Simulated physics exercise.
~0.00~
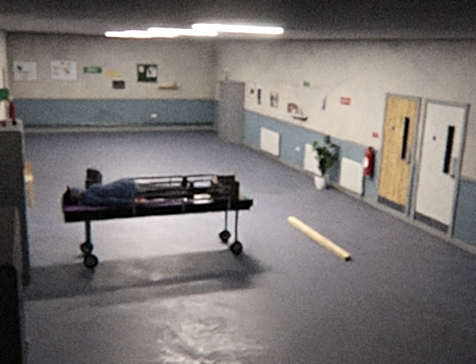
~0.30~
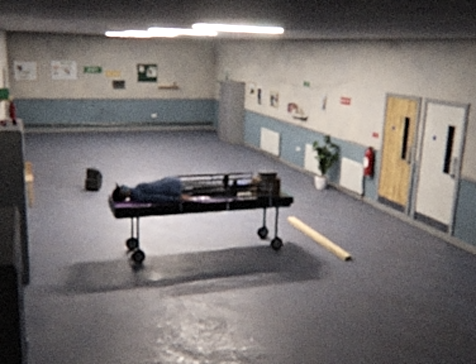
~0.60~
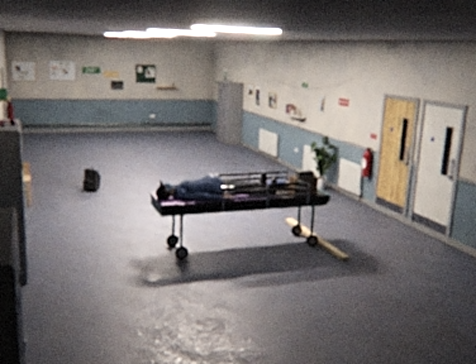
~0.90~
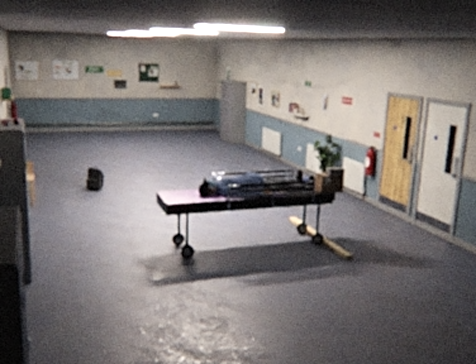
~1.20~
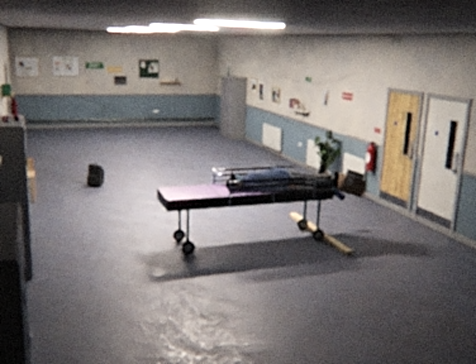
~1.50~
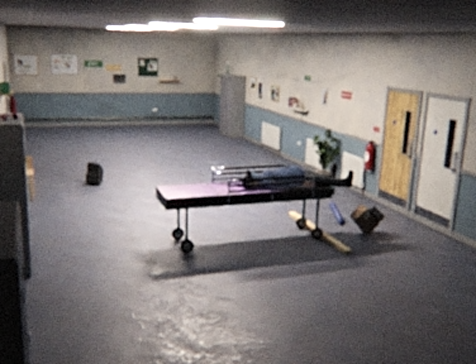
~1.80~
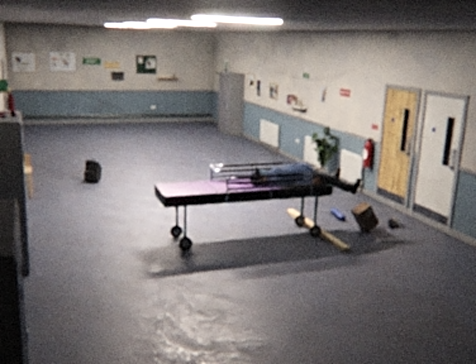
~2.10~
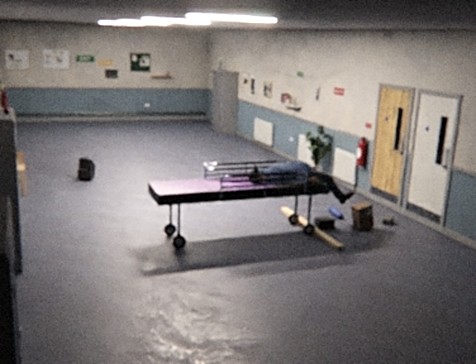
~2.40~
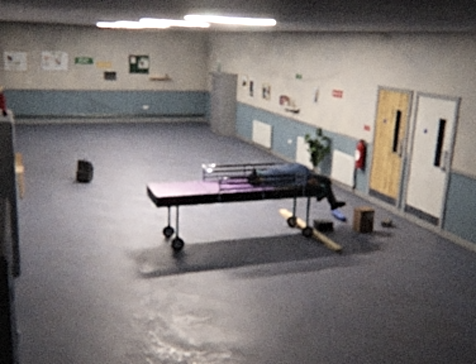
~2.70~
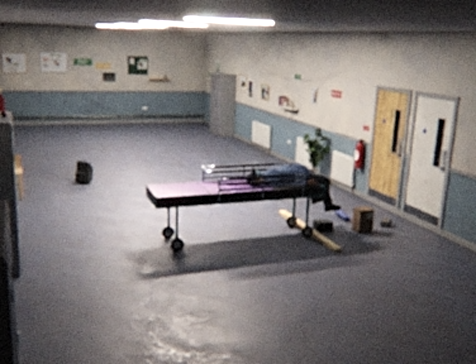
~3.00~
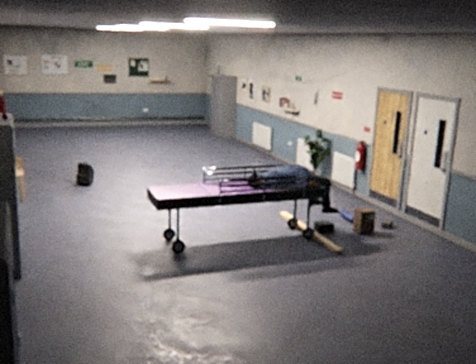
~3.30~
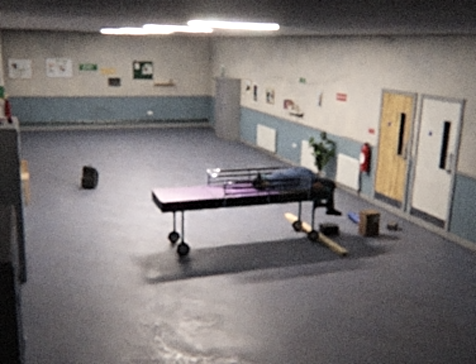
A wheeled stretcher carrying a person lying down, feet to the right, rolls rightward across a grey hall, seen from a raised, slightly swaying viewpoint. Blue-banded walls, a plant, a red extinguisher and two doors stand behind, and a dark object sits on the floor at left. The stretcher stops short at a pale bar on the floor, but the person and the things by the feet keep sliding. A brown bag, a blue bottle and small dark items tumble off the right end. The person's lower legs slide past the edge and droop, and everything settles, with the fallen things scattered on the floor.
